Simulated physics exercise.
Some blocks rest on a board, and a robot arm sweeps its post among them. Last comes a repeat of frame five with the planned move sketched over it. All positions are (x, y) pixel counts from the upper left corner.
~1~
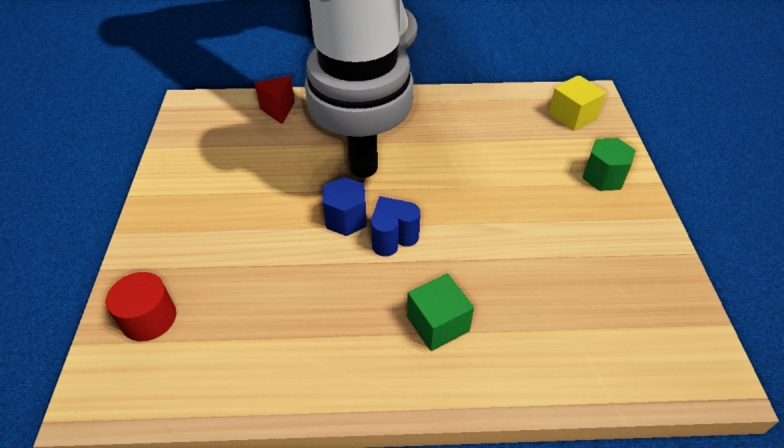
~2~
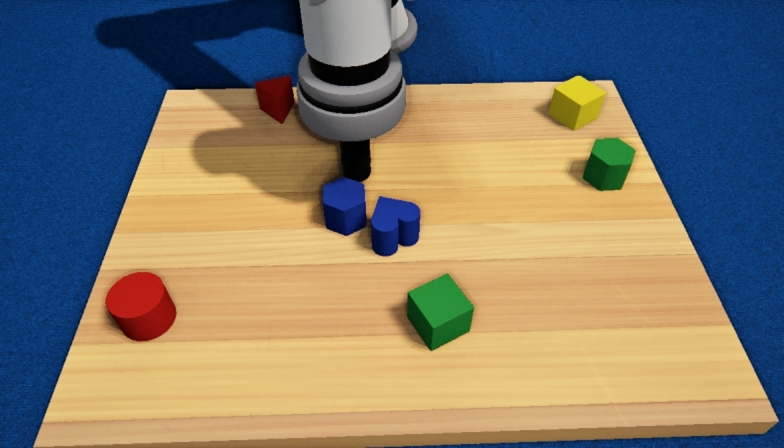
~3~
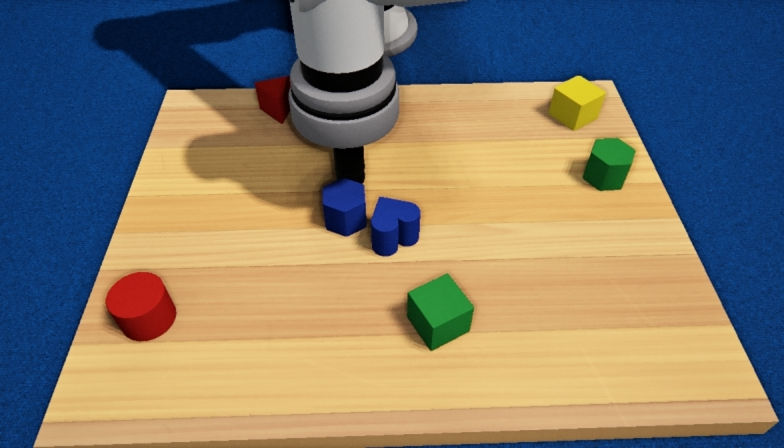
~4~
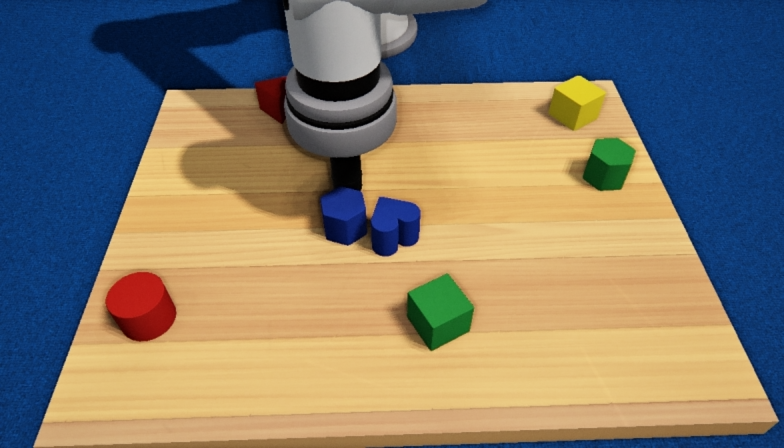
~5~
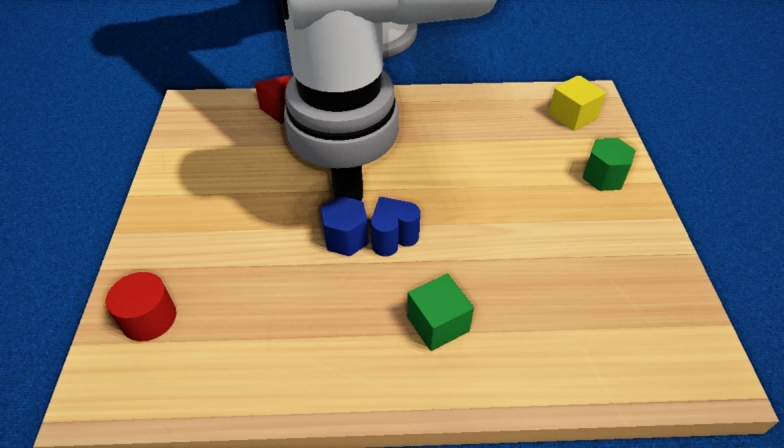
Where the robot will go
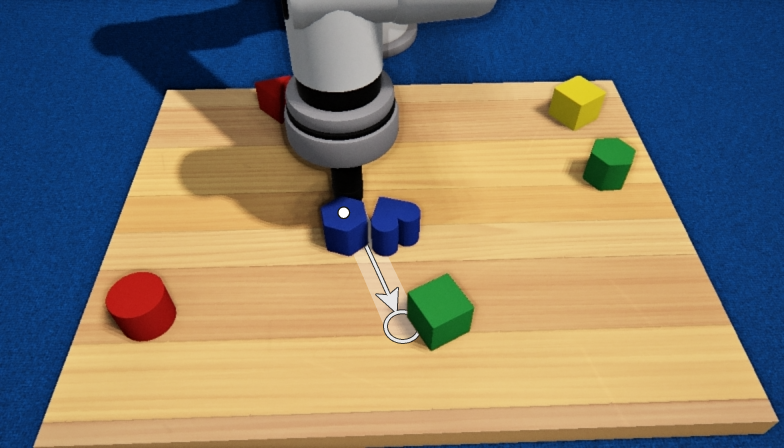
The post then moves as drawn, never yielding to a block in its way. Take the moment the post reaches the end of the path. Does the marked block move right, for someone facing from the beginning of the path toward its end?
Yes.
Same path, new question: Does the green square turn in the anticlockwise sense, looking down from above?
That would be a yes.
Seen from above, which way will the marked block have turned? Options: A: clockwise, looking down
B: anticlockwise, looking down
That would be A.
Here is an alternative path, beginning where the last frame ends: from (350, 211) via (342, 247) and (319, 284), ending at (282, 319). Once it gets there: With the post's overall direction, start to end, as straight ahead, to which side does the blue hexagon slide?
Left-hand side.
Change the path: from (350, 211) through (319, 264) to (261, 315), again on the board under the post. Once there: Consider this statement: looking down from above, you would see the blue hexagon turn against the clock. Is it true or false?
This is true.
Path on the board, straight from (350, 211) to (403, 326); the dot is on the blue hexagon.
On the path given first. One third of the way, post at (365, 232); blue hexagon at (346, 249), turned 35° clockwise; blue heart at (401, 218), turned 25° anticlockwise.
Two thirds of the way, post at (384, 271); blue hexagon at (344, 272), turned 100° clockwise; blue heart at (403, 220), turned 35° anticlockwise.
At the end, post at (403, 314); blue hexagon at (344, 273), turned 105° clockwise; blue heart at (403, 220), turned 35° anticlockwise; green square at (452, 307), turned 25° anticlockwise.
